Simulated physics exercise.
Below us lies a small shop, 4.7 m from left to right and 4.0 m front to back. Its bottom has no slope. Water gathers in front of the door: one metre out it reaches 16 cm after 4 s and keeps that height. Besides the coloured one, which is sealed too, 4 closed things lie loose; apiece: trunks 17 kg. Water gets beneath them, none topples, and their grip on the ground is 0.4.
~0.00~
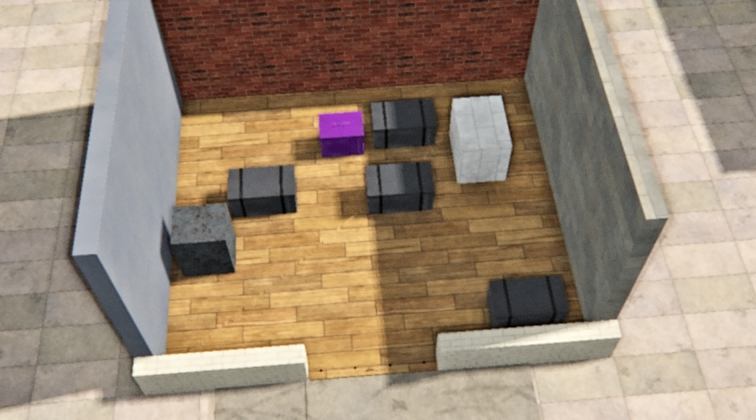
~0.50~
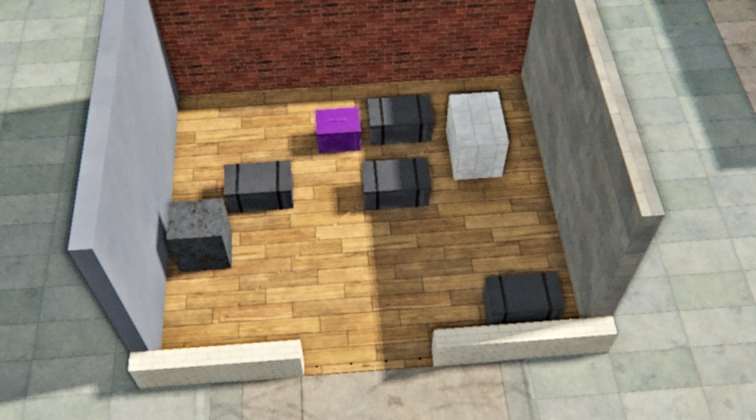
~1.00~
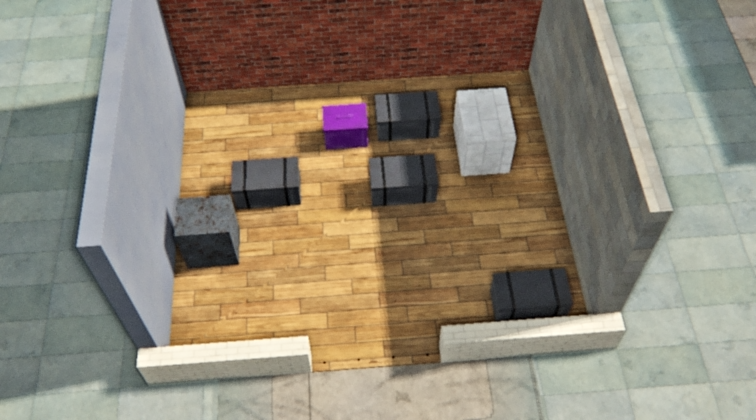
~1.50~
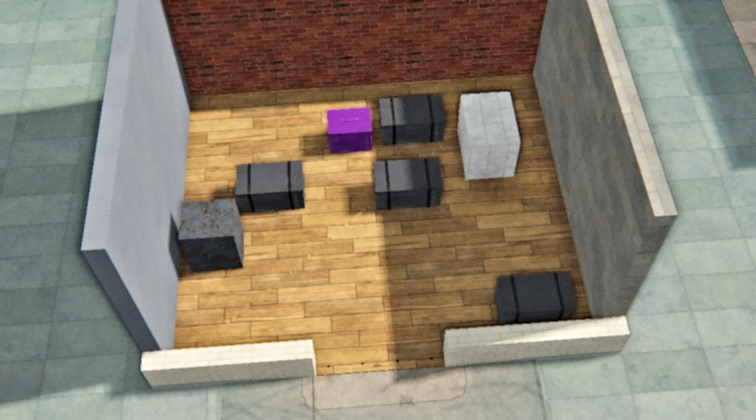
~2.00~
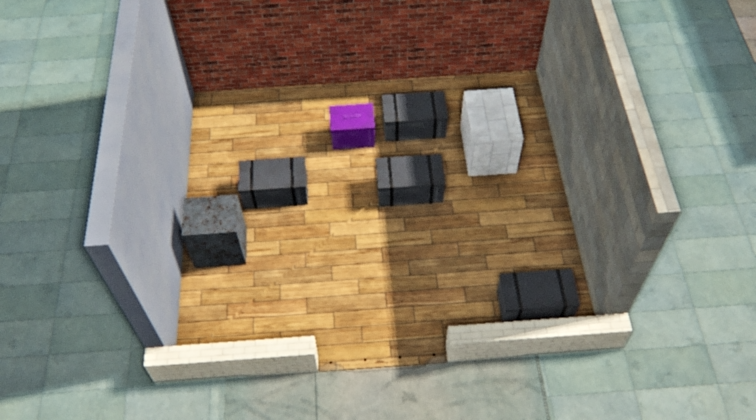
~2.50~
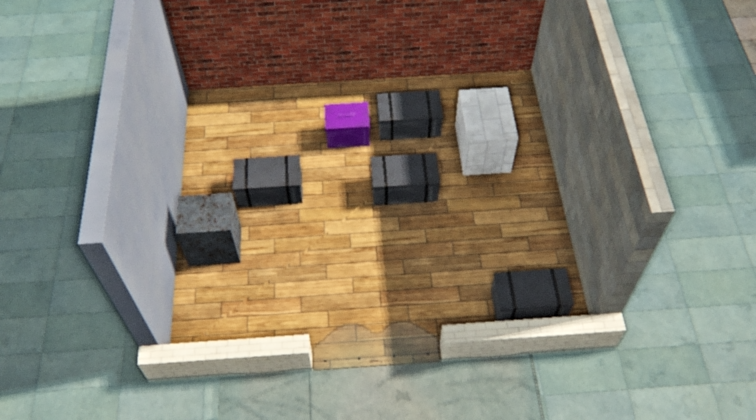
Water spreading across the paving around a small roofless shop and just crossing the doorway, while the purple chest and dark boxes stay still.
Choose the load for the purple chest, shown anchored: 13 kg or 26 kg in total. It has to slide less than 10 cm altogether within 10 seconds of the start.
I expect that only the higher weight holds it.
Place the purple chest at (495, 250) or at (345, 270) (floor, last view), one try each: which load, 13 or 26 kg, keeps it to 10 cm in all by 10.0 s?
In turn: Either load holds; neither is enough.
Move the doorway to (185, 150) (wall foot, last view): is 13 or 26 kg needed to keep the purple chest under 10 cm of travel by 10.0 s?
In that case only the larger load is enough.
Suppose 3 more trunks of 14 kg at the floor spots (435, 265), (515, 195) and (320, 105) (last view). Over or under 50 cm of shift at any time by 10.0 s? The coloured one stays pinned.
In turn: Past it, short of it, less.
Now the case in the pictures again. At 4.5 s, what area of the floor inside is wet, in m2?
Some 5.0 m2.
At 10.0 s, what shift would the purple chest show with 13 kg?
About 60 cm.
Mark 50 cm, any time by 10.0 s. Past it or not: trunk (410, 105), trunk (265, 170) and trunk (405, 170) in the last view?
In that order: More, more, past it.
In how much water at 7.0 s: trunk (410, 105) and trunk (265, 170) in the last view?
About 4 and 3 cm.
After 3.5 s the purple chest would be 0 cm from its start with 13 kg and 0 cm from its start with 26 kg; 0 cm of water round it then.
After 4.5 s the purple chest would be 0 cm from its start with 13 kg and 0 cm from its start with 26 kg; 0 cm of water round it then.
After 7.0 s the purple chest would be 27 cm from its start with 13 kg and 0 cm from its start with 26 kg; 4 cm of water round it then.
After 10.0 s the purple chest would be 68 cm from its start with 13 kg and 0 cm from its start with 26 kg; 6 cm of water round it then.
